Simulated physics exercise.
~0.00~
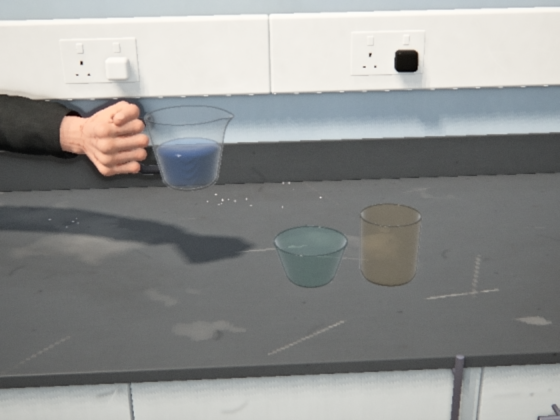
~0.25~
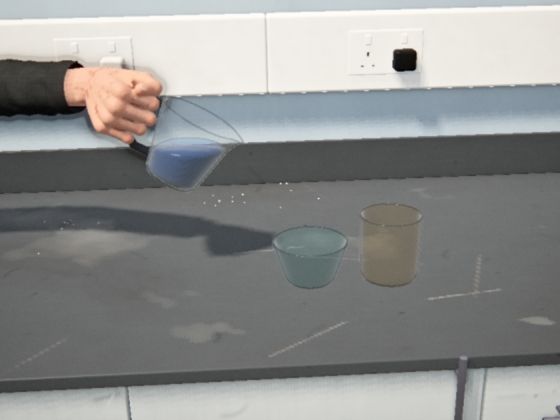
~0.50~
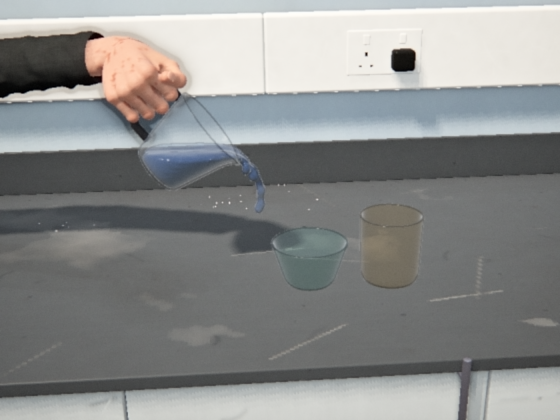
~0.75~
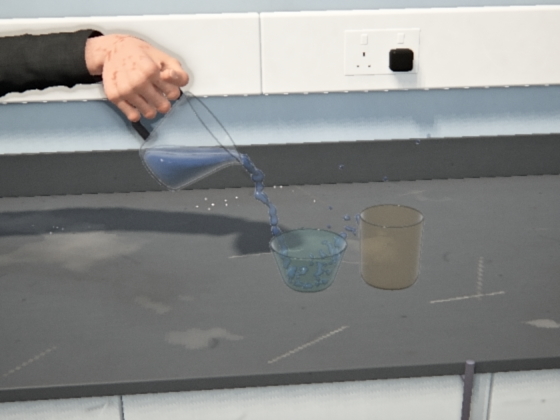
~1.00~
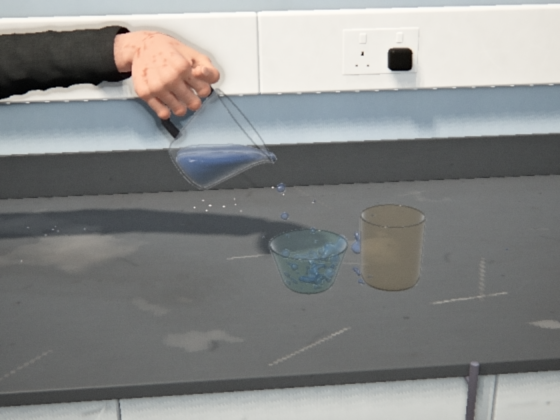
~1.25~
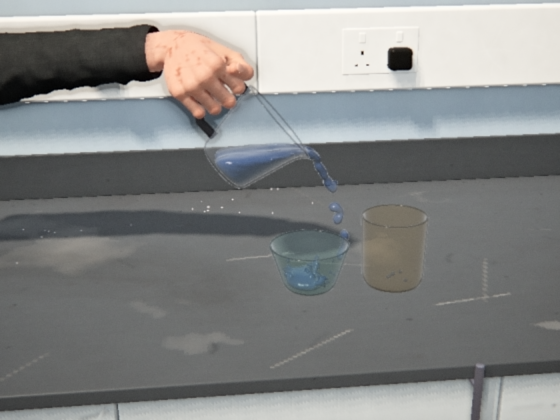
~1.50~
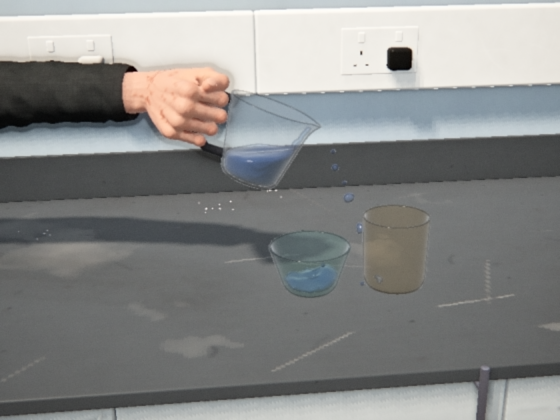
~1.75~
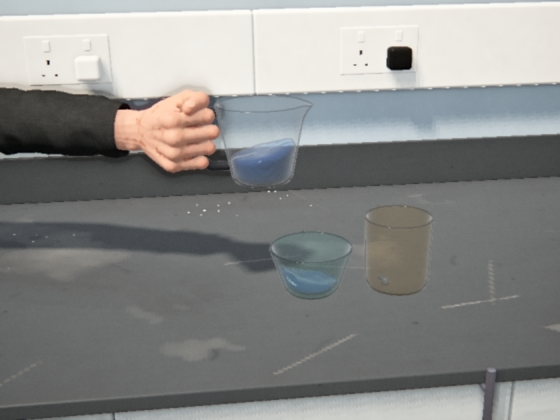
A hand tilted a clear measuring jug of blue water over a greenish teacup on a dark worktop and poured while moving right toward a brownish mug, then brought it level, leaving some water in the teacup and some still in the jug.
